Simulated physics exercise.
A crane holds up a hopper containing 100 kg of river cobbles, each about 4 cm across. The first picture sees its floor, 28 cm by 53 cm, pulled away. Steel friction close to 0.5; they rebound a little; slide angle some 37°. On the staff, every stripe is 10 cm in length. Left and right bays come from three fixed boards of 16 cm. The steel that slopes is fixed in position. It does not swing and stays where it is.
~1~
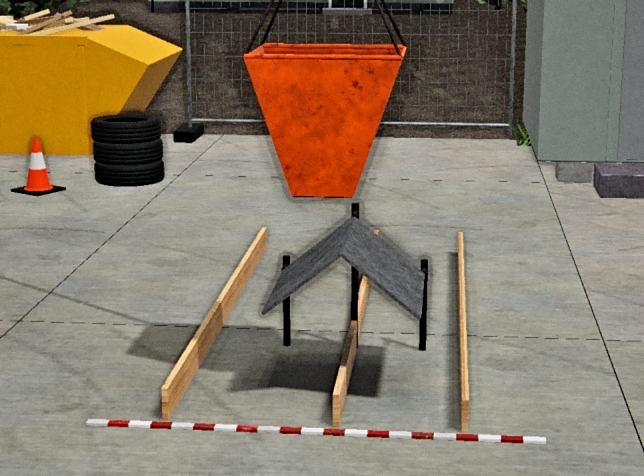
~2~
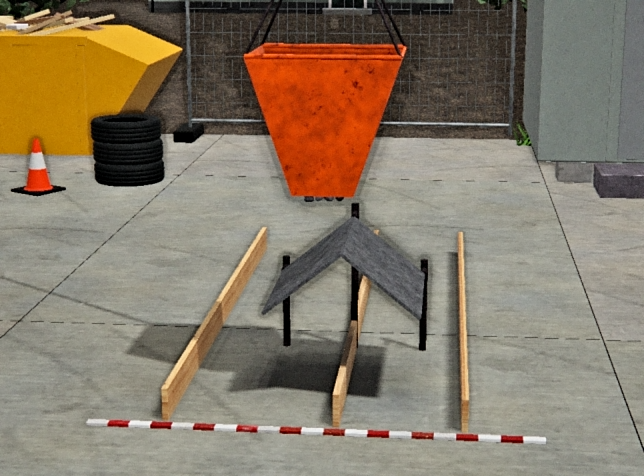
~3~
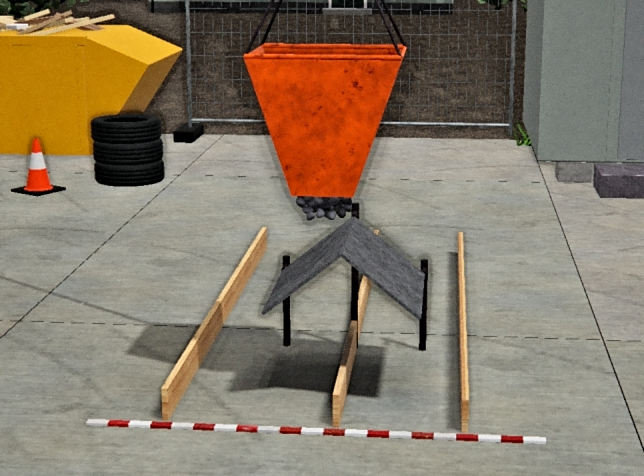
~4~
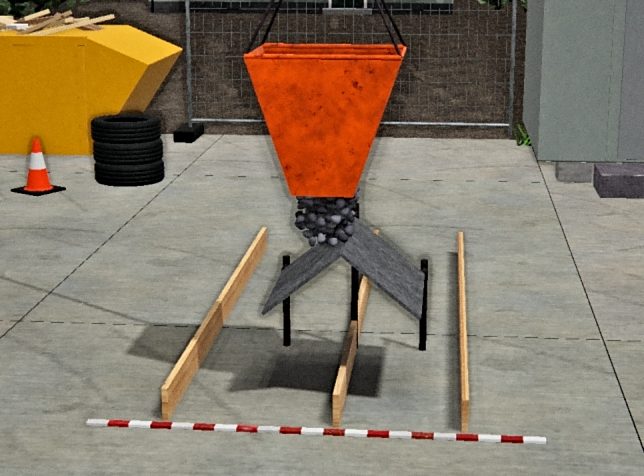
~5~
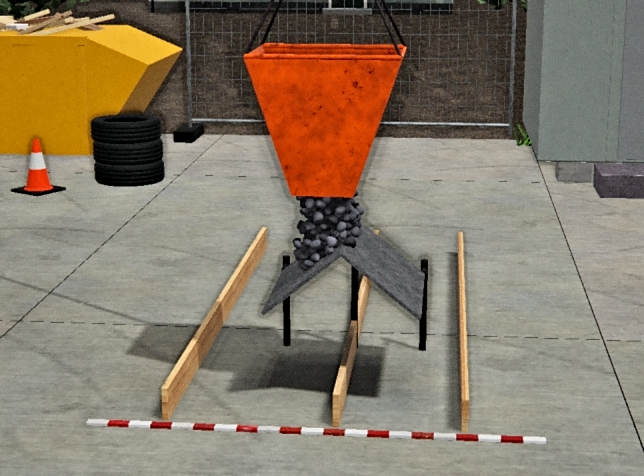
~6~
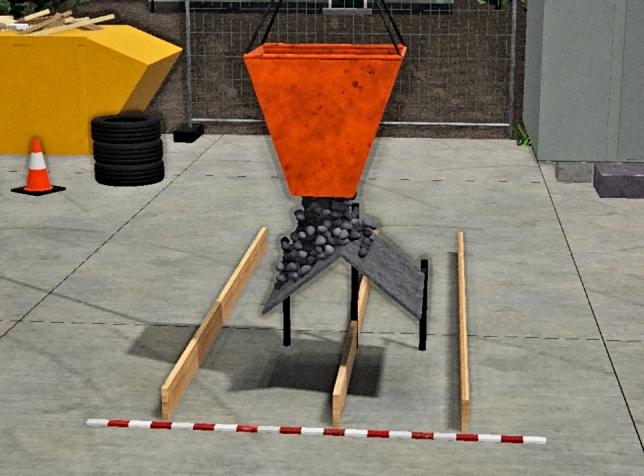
At the start, an orange hopper hangs above a peaked grey roof-like piece on black posts, with wooden boards standing on the concrete around it. Dark rounded stones emerge from the hopper's bottom, drop onto the peak, then pile up and spread mostly down the left slope.
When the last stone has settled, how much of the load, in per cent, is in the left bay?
Roughly 82 in every hundred.
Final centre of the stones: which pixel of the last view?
Centre at rest: Around (224, 371).
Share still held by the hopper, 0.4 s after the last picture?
Held: Near 0 %.
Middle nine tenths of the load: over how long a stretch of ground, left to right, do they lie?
Horizontal spread approx 190 cm.
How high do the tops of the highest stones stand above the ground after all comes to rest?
Height at rest: Around 20 cm.
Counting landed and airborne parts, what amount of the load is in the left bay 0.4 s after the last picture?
Some 55 per cent has got there by then.
Then, 0.4 s after the last picture, 0 % in the hopper, 41 % on the steel, 1 % falling or lying left of the bays, 54 % falling or lying in the left bay, 3 % falling or lying in the right bay, 1 % falling or lying right of the bays; the stones farthest right are at (475, 350).
Then, 0.8 s after the last picture, 0 % in the hopper, 1 % on the steel, 5 % falling or lying left of the bays, 82 % falling or lying in the left bay, 2 % falling or lying in the right bay, 10 % falling or lying right of the bays; the stones farthest right are at (567, 392).
Then, 1.4 s after the last picture, 0 % in the hopper, 6 % falling or lying left of the bays, 82 % falling or lying in the left bay, 1 % falling or lying in the right bay, 11 % falling or lying right of the bays; the stones farthest right are at (634, 384).
Then, 2.3 s after the last picture, 0 % in the hopper, 6 % falling or lying left of the bays, 82 % falling or lying in the left bay, 1 % falling or lying in the right bay, 11 % falling or lying right of the bays; the stones farthest right are at (643, 384).
Then, 4.2 s after the last picture, 0 % in the hopper, 6 % left of the bays, 82 % in the left bay, 1 % in the right bay, 11 % right of the bays; the stones farthest right are at (643, 384).
